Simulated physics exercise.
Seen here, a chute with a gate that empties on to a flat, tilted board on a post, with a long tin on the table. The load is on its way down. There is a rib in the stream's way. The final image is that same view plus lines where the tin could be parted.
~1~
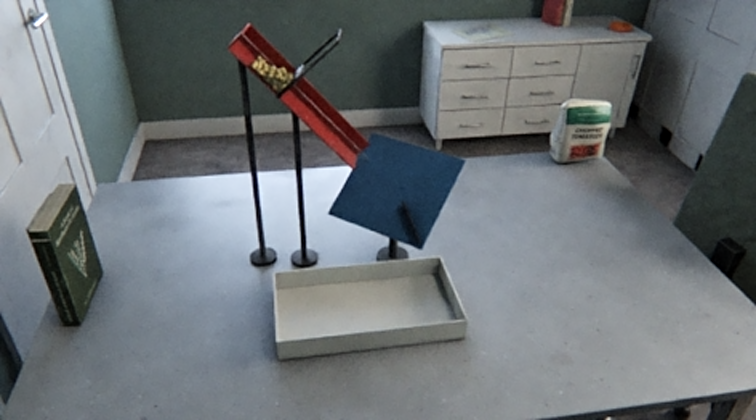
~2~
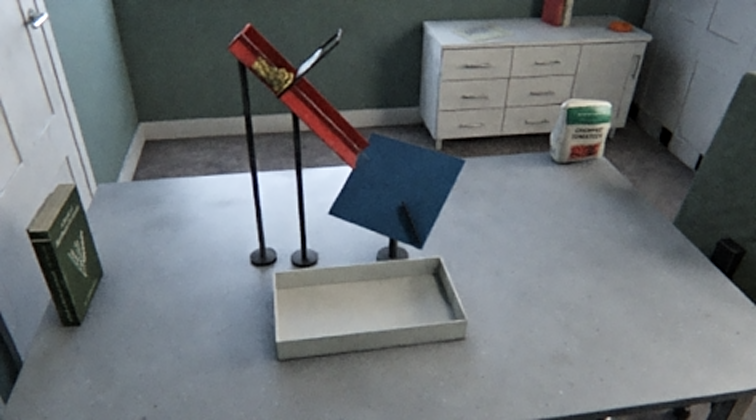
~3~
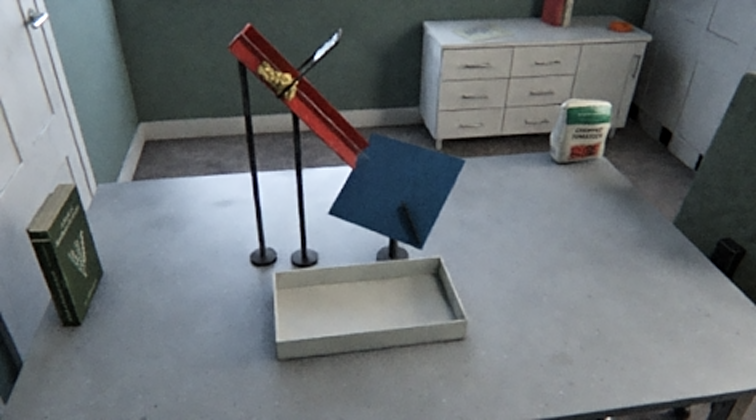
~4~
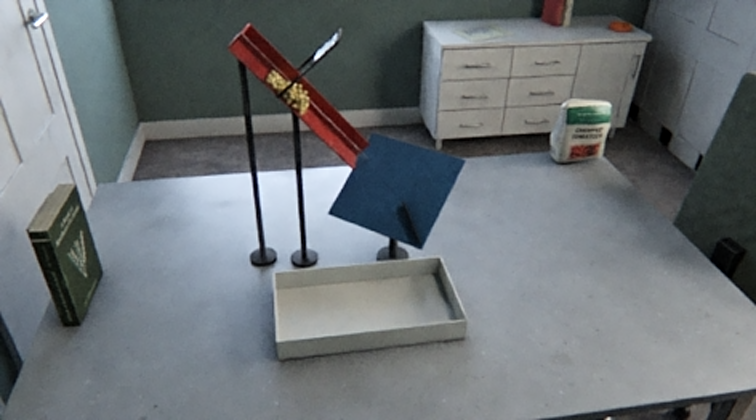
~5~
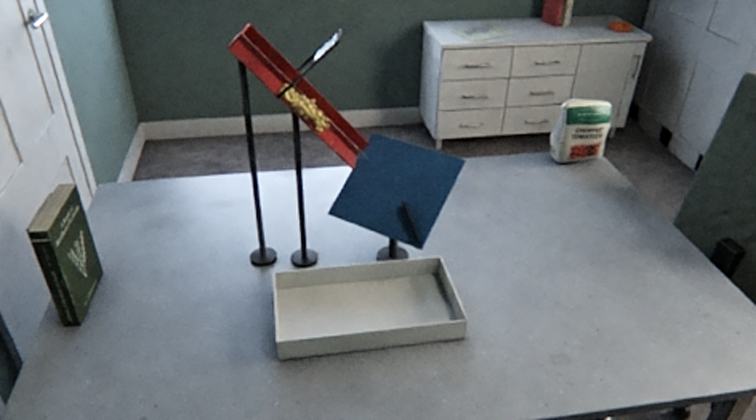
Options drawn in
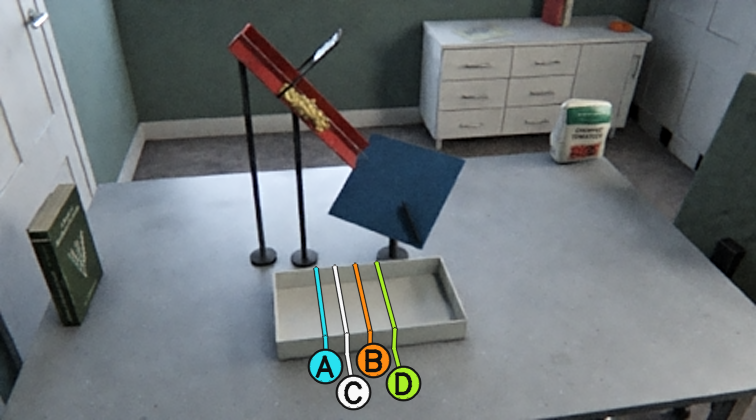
A clump of small yellowish beans slides down a sloping red chute, seen from slightly above in a room with green walls and a white chest of drawers. The chute stands on black posts above a tilted blue board and a long, pale, empty tin, with a green book at left. Past the raised gate, the beans stretch along the channel, moving down and rightward, while the camera stays still.
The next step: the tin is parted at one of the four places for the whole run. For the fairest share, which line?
D beats the others.
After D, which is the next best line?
B.
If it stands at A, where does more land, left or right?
Right.
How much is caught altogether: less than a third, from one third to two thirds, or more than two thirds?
It is more than two thirds.
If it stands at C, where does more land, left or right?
More lands on the right.
On the marked copy, line A crosses the front rim at (325, 336); line B crosses the front rim at (370, 331); line C crosses the front rim at (346, 333); line D crosses the front rim at (394, 328).
With A, of what is caught, not one piece on the left of the divider, every piece on the right.
With B, of what is caught, roughly a quarter on the left of the divider, the larger part on the right.
With C, of what is caught, just a few on the left of the divider, almost all on the right.
With D, of what is caught, roughly half on the left of the divider, roughly half on the right.
